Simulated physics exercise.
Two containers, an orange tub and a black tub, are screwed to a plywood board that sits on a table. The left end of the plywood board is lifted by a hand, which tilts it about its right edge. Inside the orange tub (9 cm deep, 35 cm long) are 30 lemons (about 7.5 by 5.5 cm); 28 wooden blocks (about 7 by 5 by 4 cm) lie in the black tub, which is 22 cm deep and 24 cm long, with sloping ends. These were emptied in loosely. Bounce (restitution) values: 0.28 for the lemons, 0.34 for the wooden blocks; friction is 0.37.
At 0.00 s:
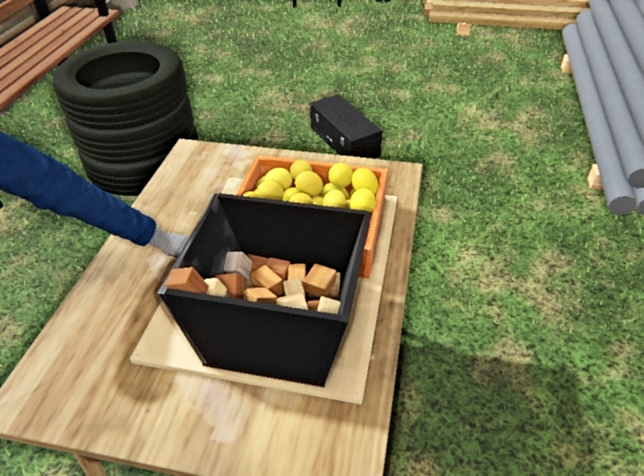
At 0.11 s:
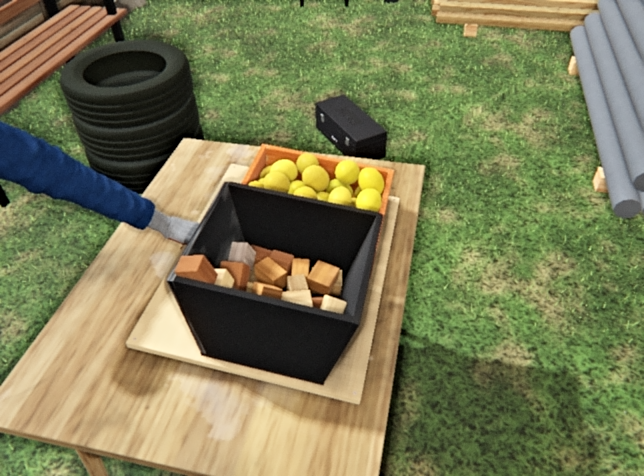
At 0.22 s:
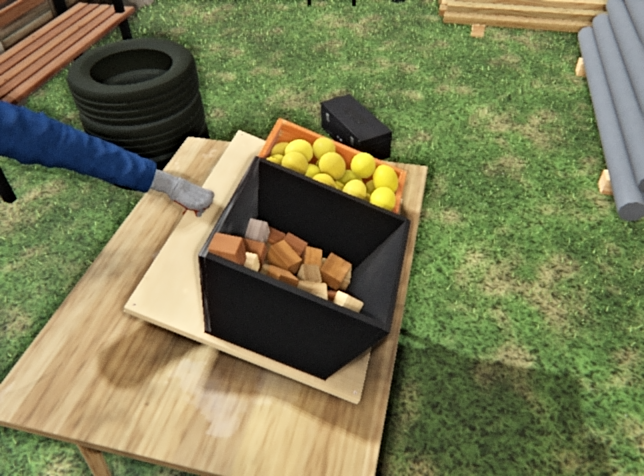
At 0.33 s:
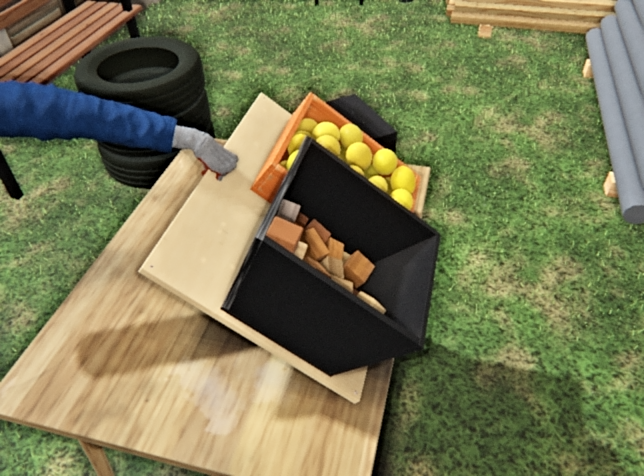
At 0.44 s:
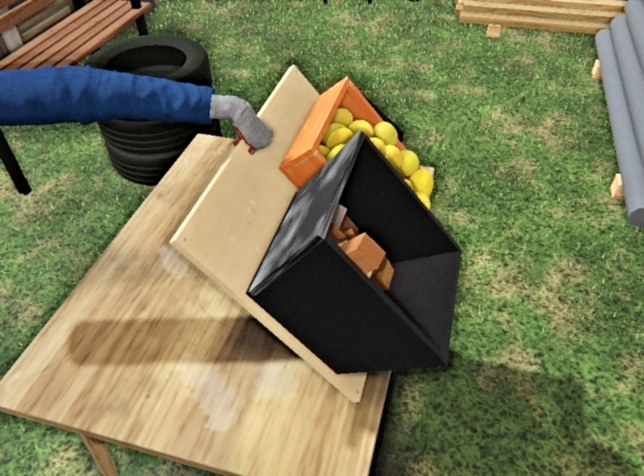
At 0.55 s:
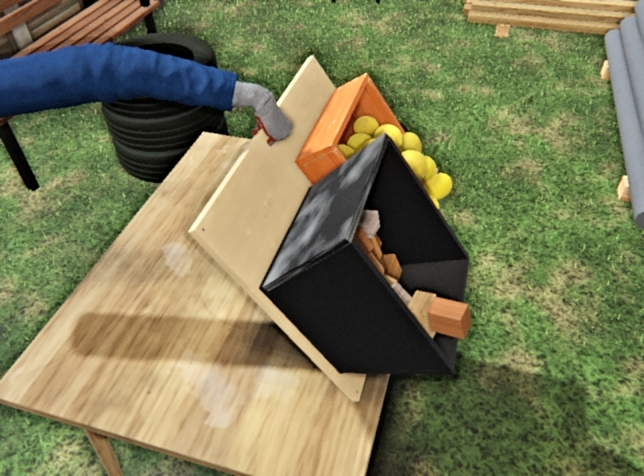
On a grassy yard, a plywood board on a wooden table holds a black tub of wooden blocks and an orange tub of lemons. A gloved hand lifts the board's left end, tilting it steeply rightward, as the lemons and blocks shift toward the tubs' lower right sides.
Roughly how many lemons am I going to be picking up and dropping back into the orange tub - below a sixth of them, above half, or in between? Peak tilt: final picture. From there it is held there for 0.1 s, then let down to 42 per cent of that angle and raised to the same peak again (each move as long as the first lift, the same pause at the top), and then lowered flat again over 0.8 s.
You'll be putting back a sixth to a half of them.
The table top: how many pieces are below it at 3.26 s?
Around 12, roughly.
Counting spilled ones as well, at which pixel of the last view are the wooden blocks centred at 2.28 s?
Near (325, 291).
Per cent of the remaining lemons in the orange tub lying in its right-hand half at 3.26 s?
Share in that half: Close to 70 %.
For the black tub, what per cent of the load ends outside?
The black tub loses 10 percent of its load.
After 0.98 s, tilt 34°; the orange tub is down by 9 of 30 and the black tub is down by 2 of 28.
After 1.52 s, tilt 43°; the orange tub is down by 9 of 30 and the black tub is down by 2 of 28.
After 2.28 s, tilt 24°; the orange tub is down by 9 of 30 and the black tub is down by 2 of 28.
When it is over (at 3.26 s), the orange tub is down by 9 of 30 and the black tub is down by 2 of 28. Asked share, 9 of 30, 30 per cent.
